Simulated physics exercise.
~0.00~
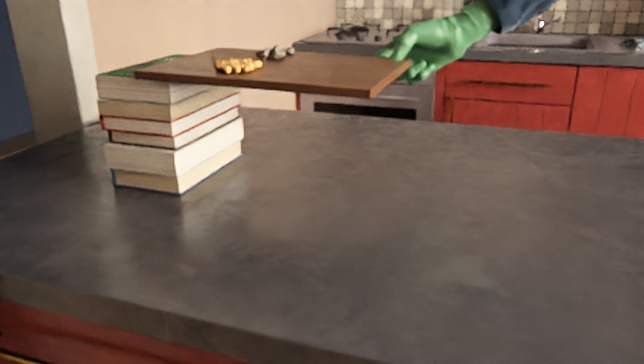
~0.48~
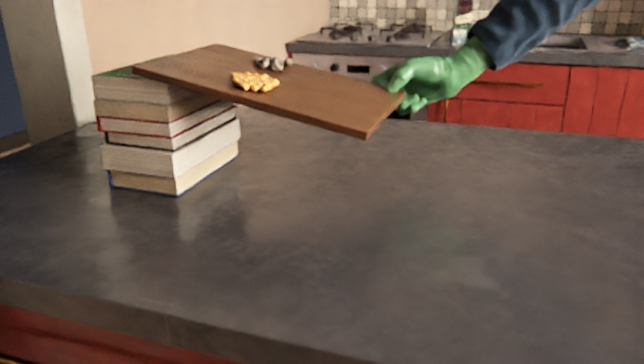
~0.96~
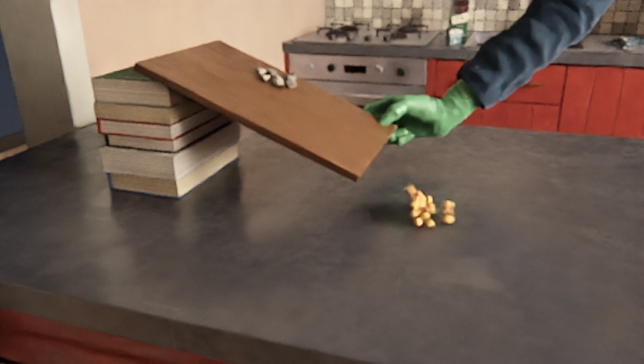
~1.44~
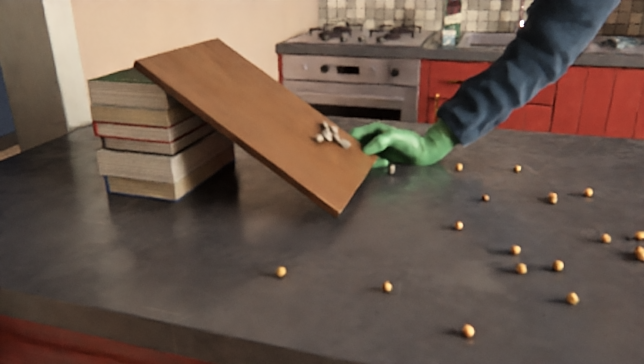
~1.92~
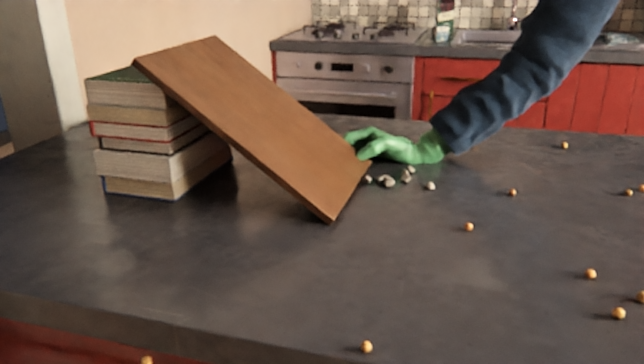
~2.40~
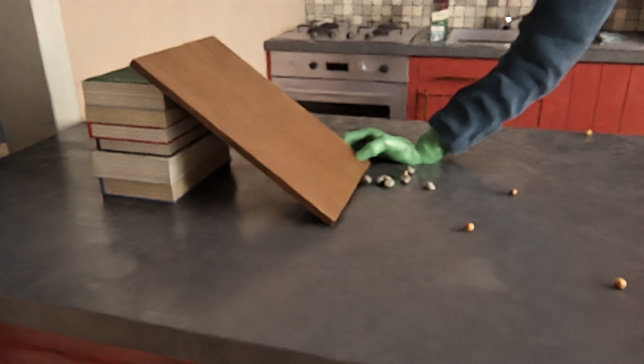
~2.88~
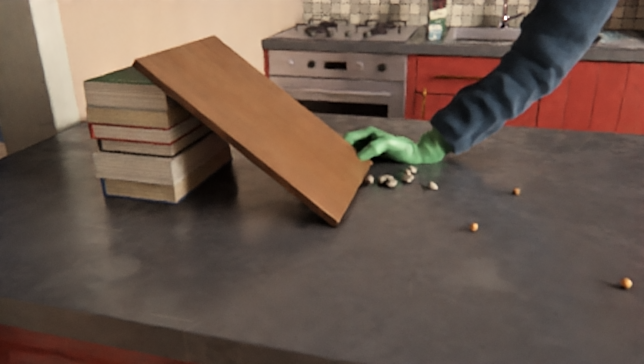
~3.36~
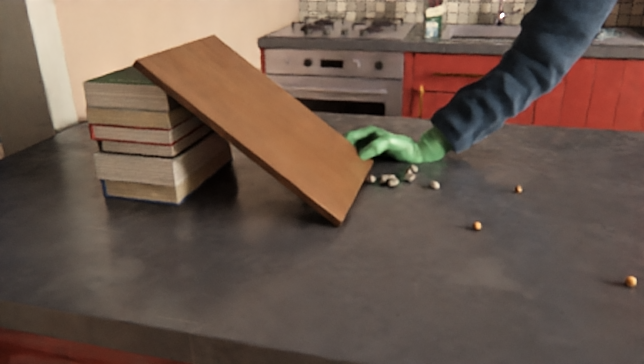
At the start, a green-gloved hand holds one end of a wooden board level, its other end resting on a stack of books, with yellowish pieces and a grey batch on top. The hand lowers its end, and the yellowish pieces slide off first, dropping to the dark counter and scattering widely. As the slope steepens, the grey pieces slide down and settle close to the board's lower end. The hand keeps the board resting on the counter while more yellowish pieces roll out of view, leaving three in sight, farther out than the grey cluster.
